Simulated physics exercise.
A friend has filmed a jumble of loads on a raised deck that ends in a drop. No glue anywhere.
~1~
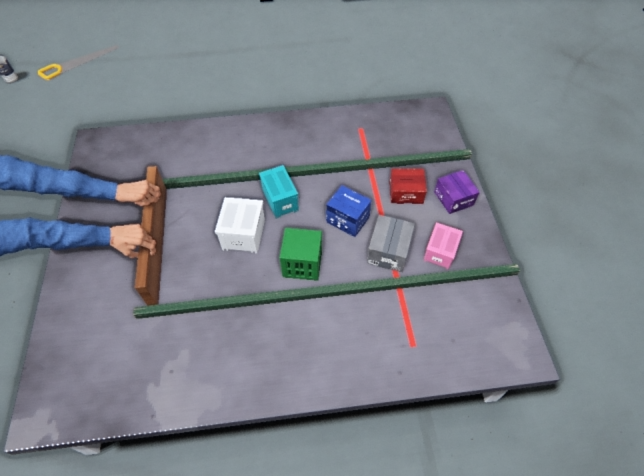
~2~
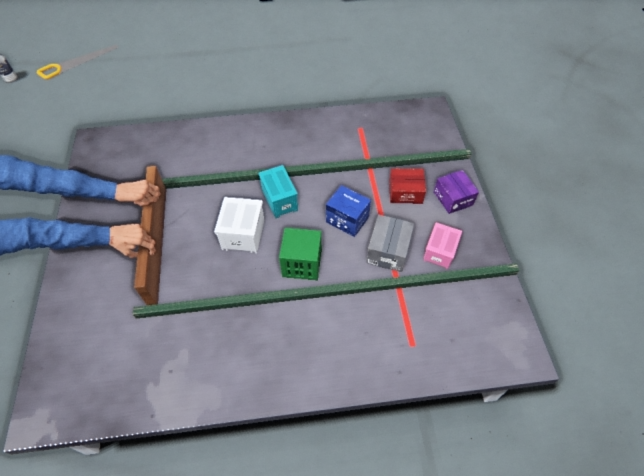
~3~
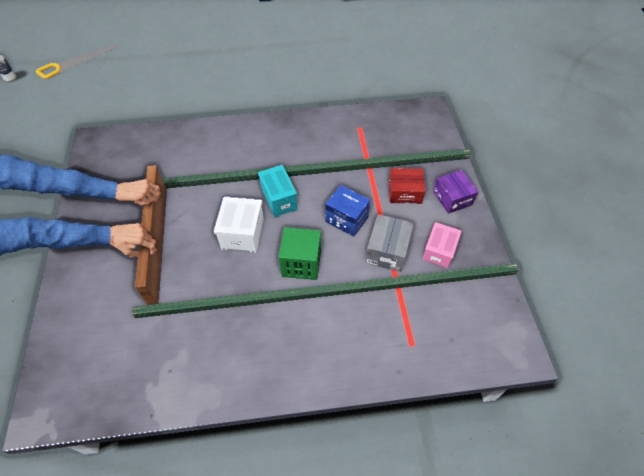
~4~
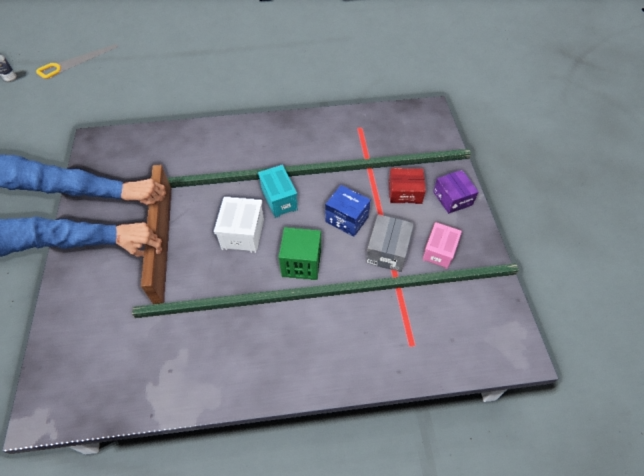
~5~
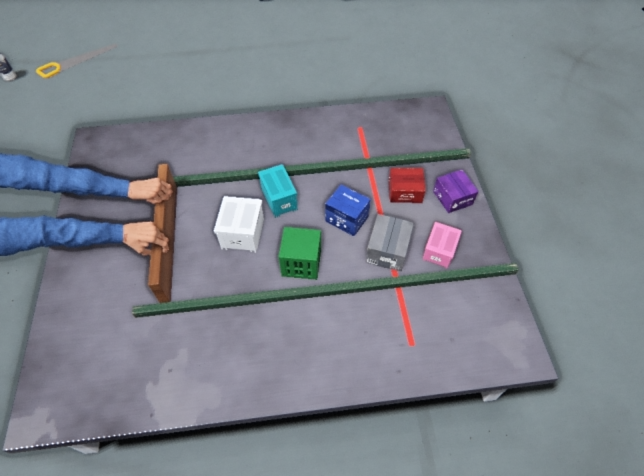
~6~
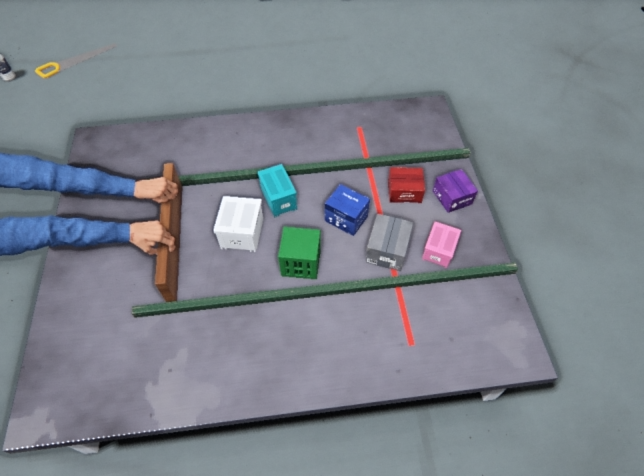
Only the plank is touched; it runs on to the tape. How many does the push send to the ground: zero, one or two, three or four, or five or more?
Outcome: The number that fall off is zero.
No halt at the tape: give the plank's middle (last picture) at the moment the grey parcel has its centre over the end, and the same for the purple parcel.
Near (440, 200) and (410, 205).
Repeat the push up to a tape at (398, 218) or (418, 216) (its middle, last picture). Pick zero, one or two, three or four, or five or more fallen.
The falls would be zero; one to two.
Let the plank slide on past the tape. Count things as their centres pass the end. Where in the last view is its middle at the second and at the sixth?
Its middle is around (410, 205) and later (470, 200).
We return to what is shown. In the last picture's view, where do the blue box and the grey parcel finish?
The blue box at (432, 202), the grey parcel at (444, 234).
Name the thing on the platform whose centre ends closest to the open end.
It is the purple parcel.
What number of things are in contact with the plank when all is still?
The number is 3.
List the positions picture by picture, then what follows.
In the first frame, purple parcel (456, 192); pink tote (443, 246); red box (407, 186); plank (153, 233); tape (383, 221).
In the second frame, pink tote (442, 246); green crate (301, 254).
In the third frame, red box (406, 186); white tote (241, 225).
In the fourth frame, purple parcel (455, 192); plank (158, 232).
In the fifth frame, pink tote (442, 245); grey parcel (390, 243).
In the sixth frame, purple parcel (455, 191); pink tote (441, 245); red box (406, 185); plank (170, 230); tape (382, 220).
Soon after, none off yet; purple parcel at rest near (455, 191); pink tote at rest near (441, 245); red box at rest near (406, 185).
After that, none off yet; purple parcel at rest near (455, 191); pink tote moving near (443, 245); red box displaced a little near (416, 182).
In the end, the number that fall off is zero.
